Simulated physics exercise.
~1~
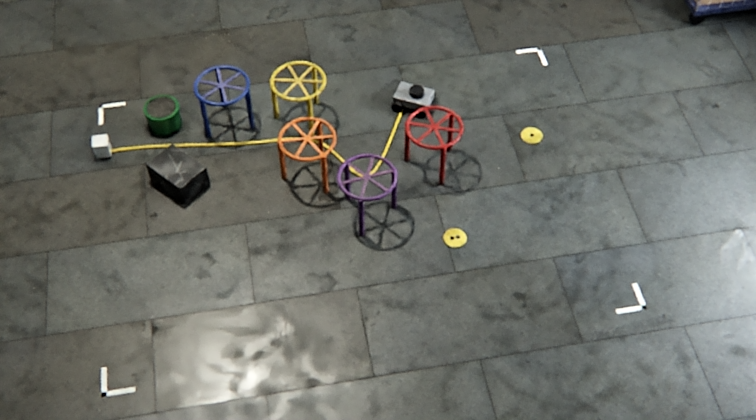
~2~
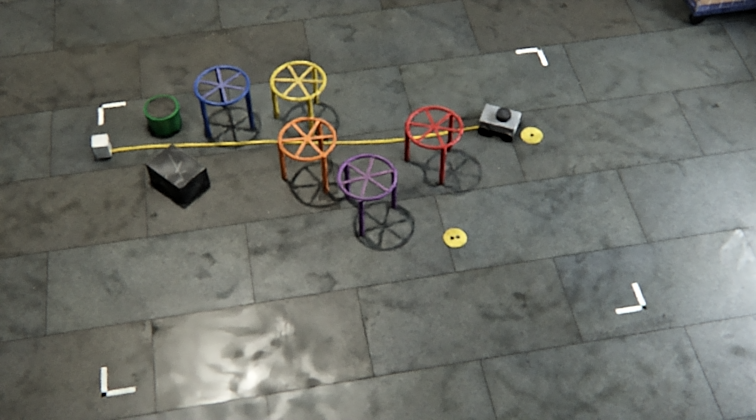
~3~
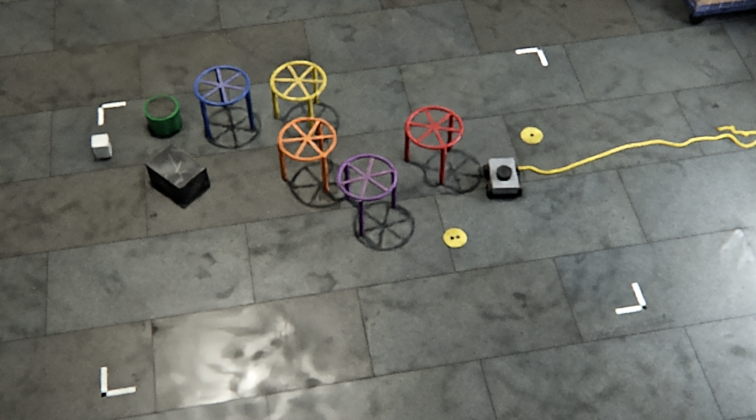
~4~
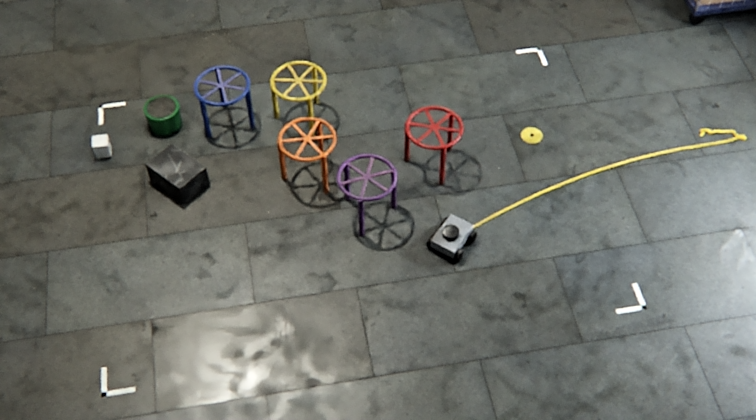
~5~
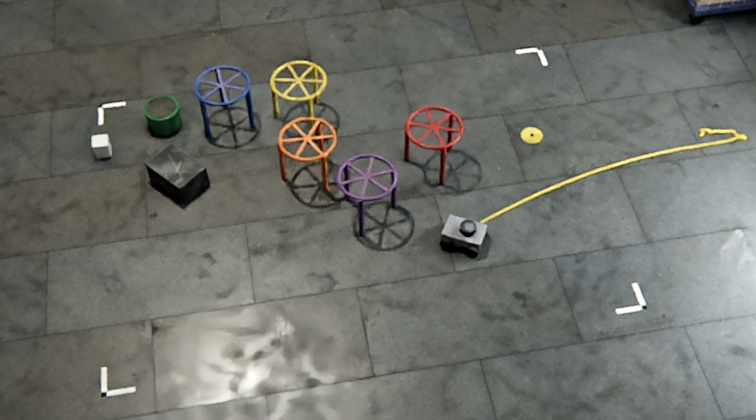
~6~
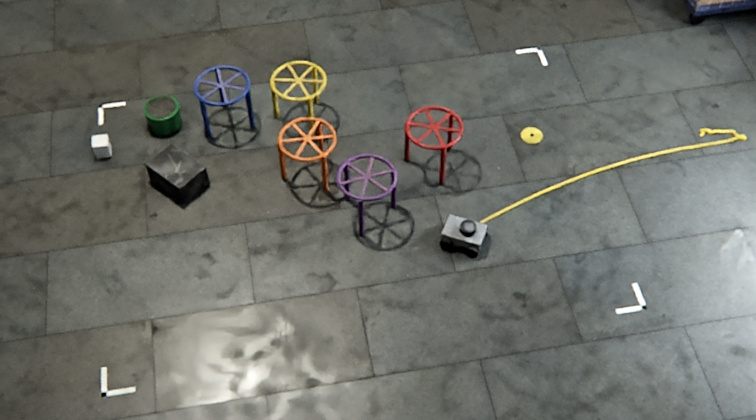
At the start, a yellow lead runs from a small white block on the left, past an orange stool and a purple one, up to a little grey cart near a red stool. The cart moves right toward a yellow mark, and the lead pulls nearly straight beneath the stools. Next the lead is free of the block and trails out to the right as the cart sits lower, beyond the red stool. The cart then travels down and left to the other yellow mark, drawing the lead along. It turns slightly and stops there, with the stools, green pot and black crate still in place.
